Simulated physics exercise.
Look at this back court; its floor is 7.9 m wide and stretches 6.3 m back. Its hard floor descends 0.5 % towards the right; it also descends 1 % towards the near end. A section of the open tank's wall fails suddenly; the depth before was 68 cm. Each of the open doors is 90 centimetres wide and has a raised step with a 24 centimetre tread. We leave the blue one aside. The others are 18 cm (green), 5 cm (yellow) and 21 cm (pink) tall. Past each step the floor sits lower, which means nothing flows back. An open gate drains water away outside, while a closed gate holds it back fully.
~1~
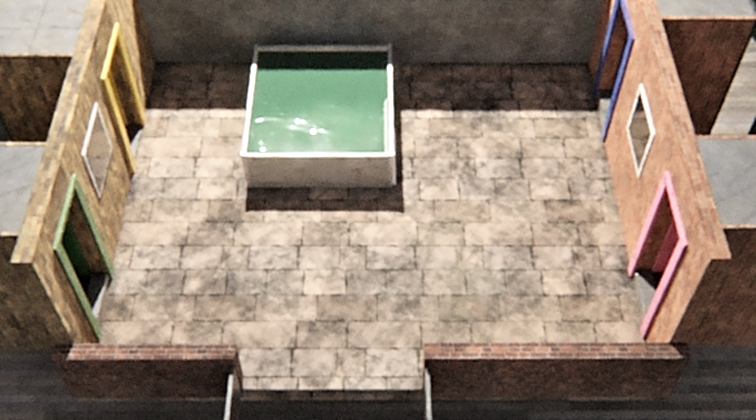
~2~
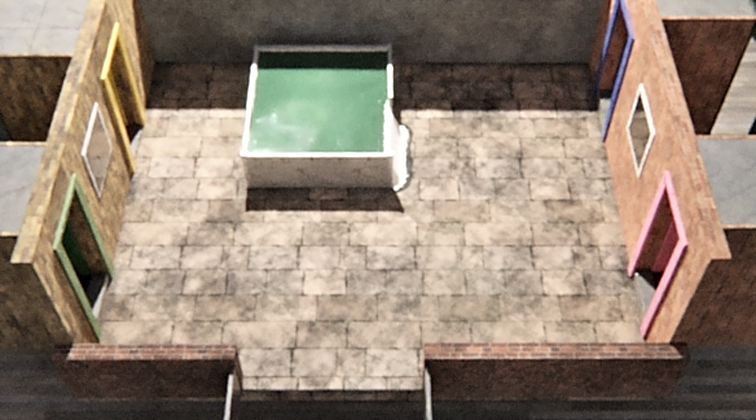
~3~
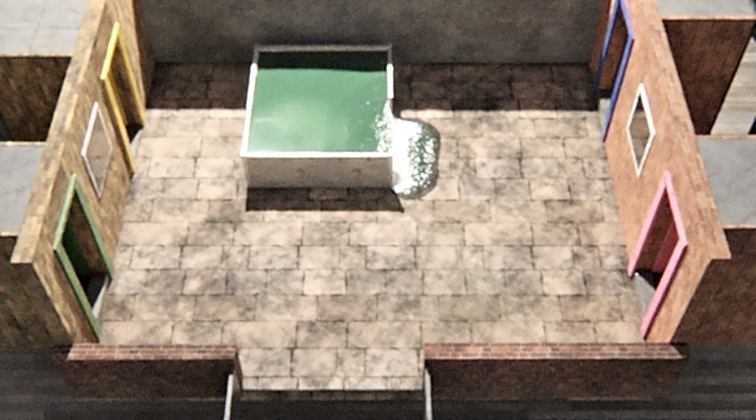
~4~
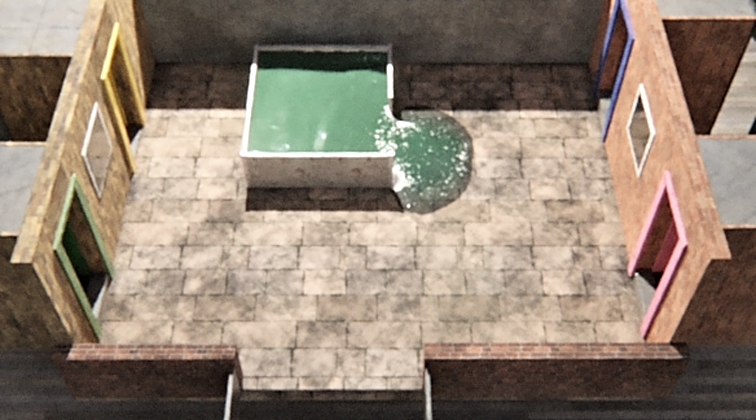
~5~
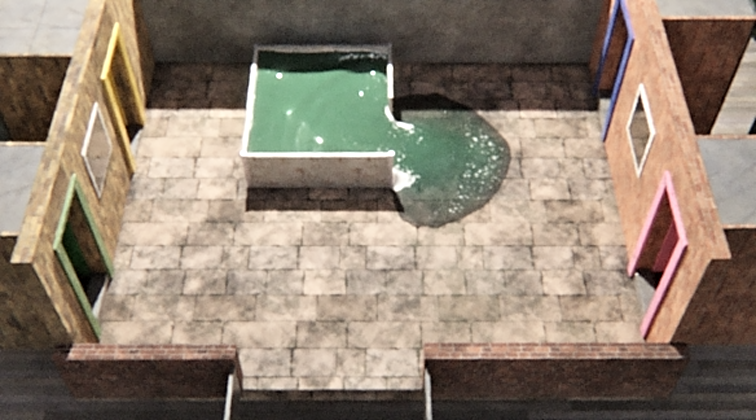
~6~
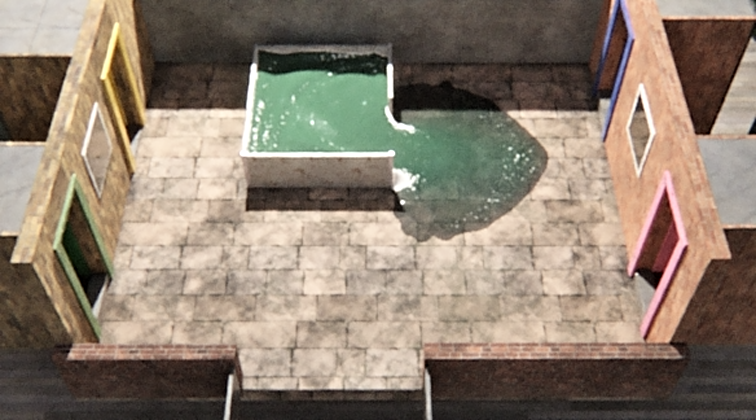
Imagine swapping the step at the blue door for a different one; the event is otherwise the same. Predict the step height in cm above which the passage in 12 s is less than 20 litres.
About 21.5 cm of height.
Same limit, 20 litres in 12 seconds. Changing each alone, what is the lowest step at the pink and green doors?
Some 18 cm for pink, some 7.0 cm for green.
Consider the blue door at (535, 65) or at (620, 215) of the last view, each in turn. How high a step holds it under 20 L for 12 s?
About 14.5 cm, then about 24 cm.
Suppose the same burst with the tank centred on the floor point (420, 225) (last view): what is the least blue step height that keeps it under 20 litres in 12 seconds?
It should be around 7.5 cm high.
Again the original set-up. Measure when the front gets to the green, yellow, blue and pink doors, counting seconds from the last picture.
Green at 6.0 seconds, yellow at 7.0 seconds, blue at 0.5 seconds, pink at 1.1 seconds.
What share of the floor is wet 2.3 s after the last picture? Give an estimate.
Roughly 40 percent of the floor.
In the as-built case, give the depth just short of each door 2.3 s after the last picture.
At the green door the depth is 0 cm, at yellow 0 cm, at blue 24 cm and at pink 19 cm.
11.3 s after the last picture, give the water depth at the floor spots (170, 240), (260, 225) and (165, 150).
The three readings, in order, are 8, 6 and 7 cm.
Then, 0.7 s after the last picture water covers 30 % of the floor, deepest (43 cm) near (396, 176); 18 cm at the blue door, 0 litres in over its 21 cm step.
Then, 2.3 s after the last picture water covers 40 % of the floor, deepest (41 cm) near (640, 362); 24 cm at the blue door, 15 litres in over its 21 cm step.
Then, 11.3 s after the last picture water covers 100 % of the floor, deepest (15 cm) near (617, 373); 6 cm at the blue door, 22 litres in over its 21 cm step.
At the blue door as built, the water peaked near 29 cm, 1.7 s after the last picture.
With a step of 17 cm, 64 litres would have come in within the 12 s; with 27 cm, 1 litre. So under 20 litres takes about 21.5 cm.
